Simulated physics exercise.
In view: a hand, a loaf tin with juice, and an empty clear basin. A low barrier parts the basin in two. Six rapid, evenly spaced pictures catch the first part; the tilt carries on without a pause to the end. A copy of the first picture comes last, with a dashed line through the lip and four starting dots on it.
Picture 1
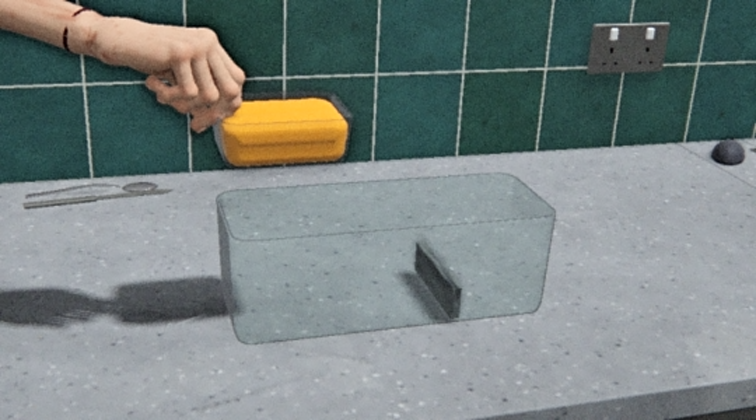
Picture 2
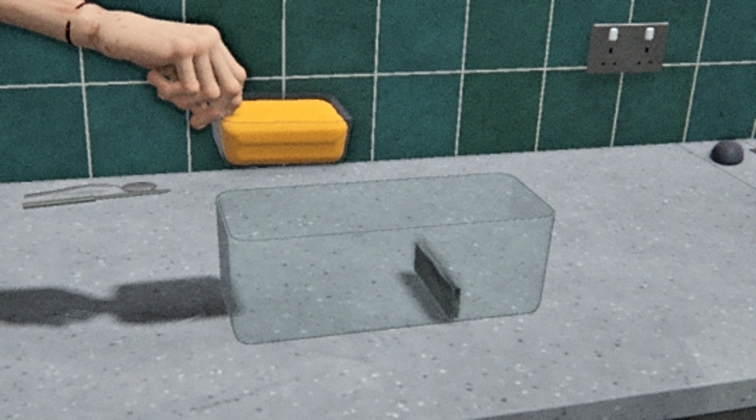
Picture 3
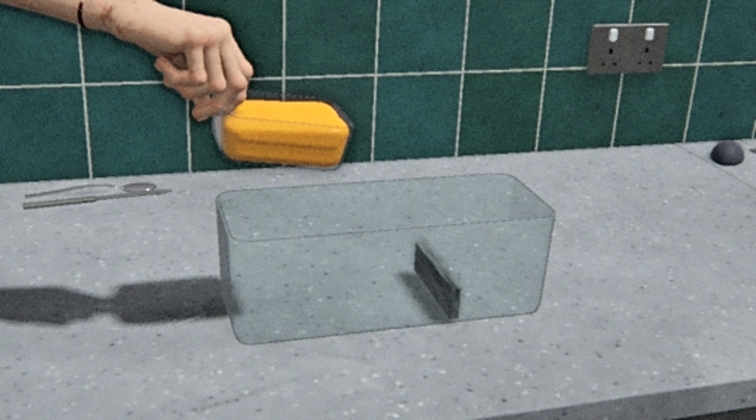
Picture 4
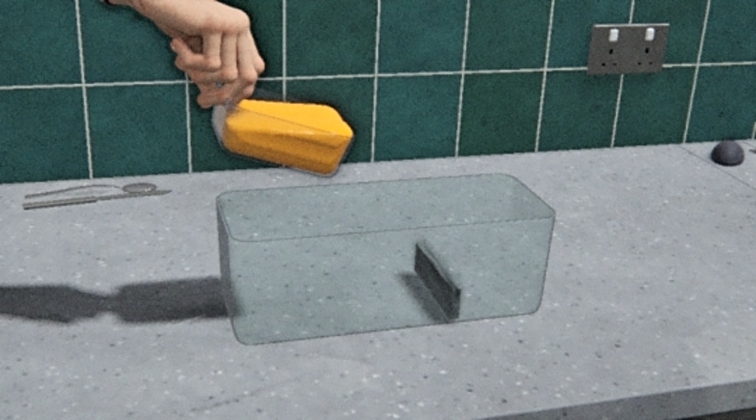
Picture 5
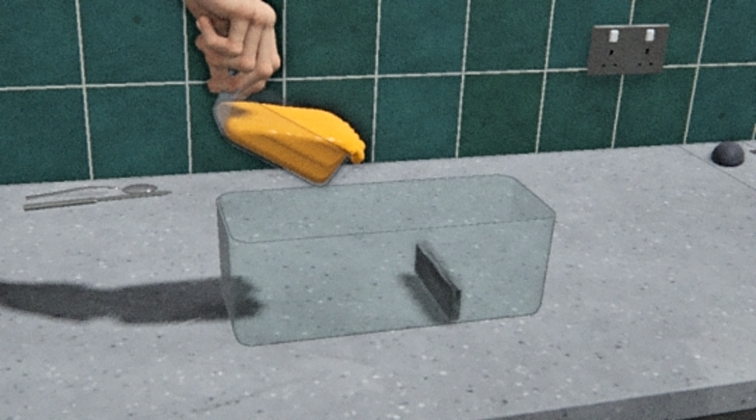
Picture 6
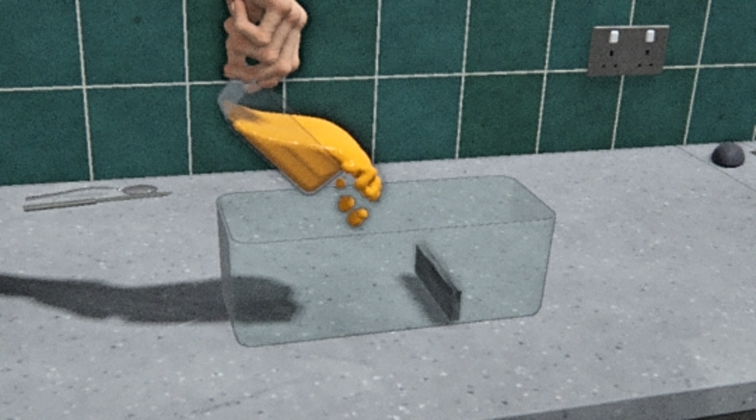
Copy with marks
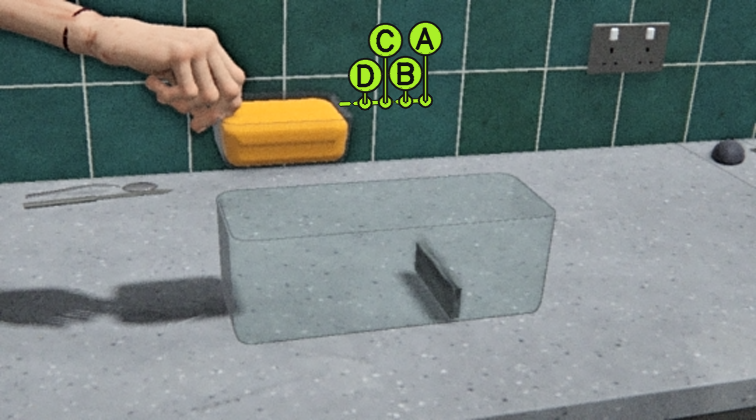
On a speckled grey worktop before dark green tiles, seen from the front and slightly above, the camera stays still. A clear, empty basin with a low dark barrier inside sits centrally, utensils lie left, and a socket and dark ball are at right. A hand above left tilts a clear tin of orange juice rightward, and juice slips over its lip, breaking into blobs over the basin.
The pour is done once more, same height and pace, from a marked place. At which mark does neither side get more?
It is B.
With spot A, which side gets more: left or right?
The right one.
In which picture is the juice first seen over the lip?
Picture 4.
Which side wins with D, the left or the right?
More ends on the left.
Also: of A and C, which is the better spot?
Spot A.
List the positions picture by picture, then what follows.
Upright, lip at (340, 104); basin from (234, 341) to (539, 308); top of the wall at (438, 263); nothing has left yet, in the first picture.
Tipped about 2°, lip at (340, 106); nothing has left yet, in the second picture.
Tipped about 8°, lip at (342, 113); nothing has left yet, in the third picture.
Tipped about 18°, lip at (343, 123); juice is over the lip, down to (343, 123), in the fourth picture.
Tipped about 31°, lip at (342, 138); juice is over the lip, down to (349, 151), in the fifth picture.
Tipped about 46°, lip at (337, 154); juice is over the lip, down to (349, 208), in the sixth picture.
In lime, A at (425, 100); B at (405, 101); C at (385, 102); D at (365, 103).
If A is chosen, about 31 % ends left of the wall and 68 % right of it.
If B is chosen, about 47 % ends left of the wall and 51 % right of it.
If C is chosen, about 79 % ends left of the wall and 16 % right of it; 4 % is lost outside.
If D is chosen, about 93 % ends left of the wall and 5 % right of it.
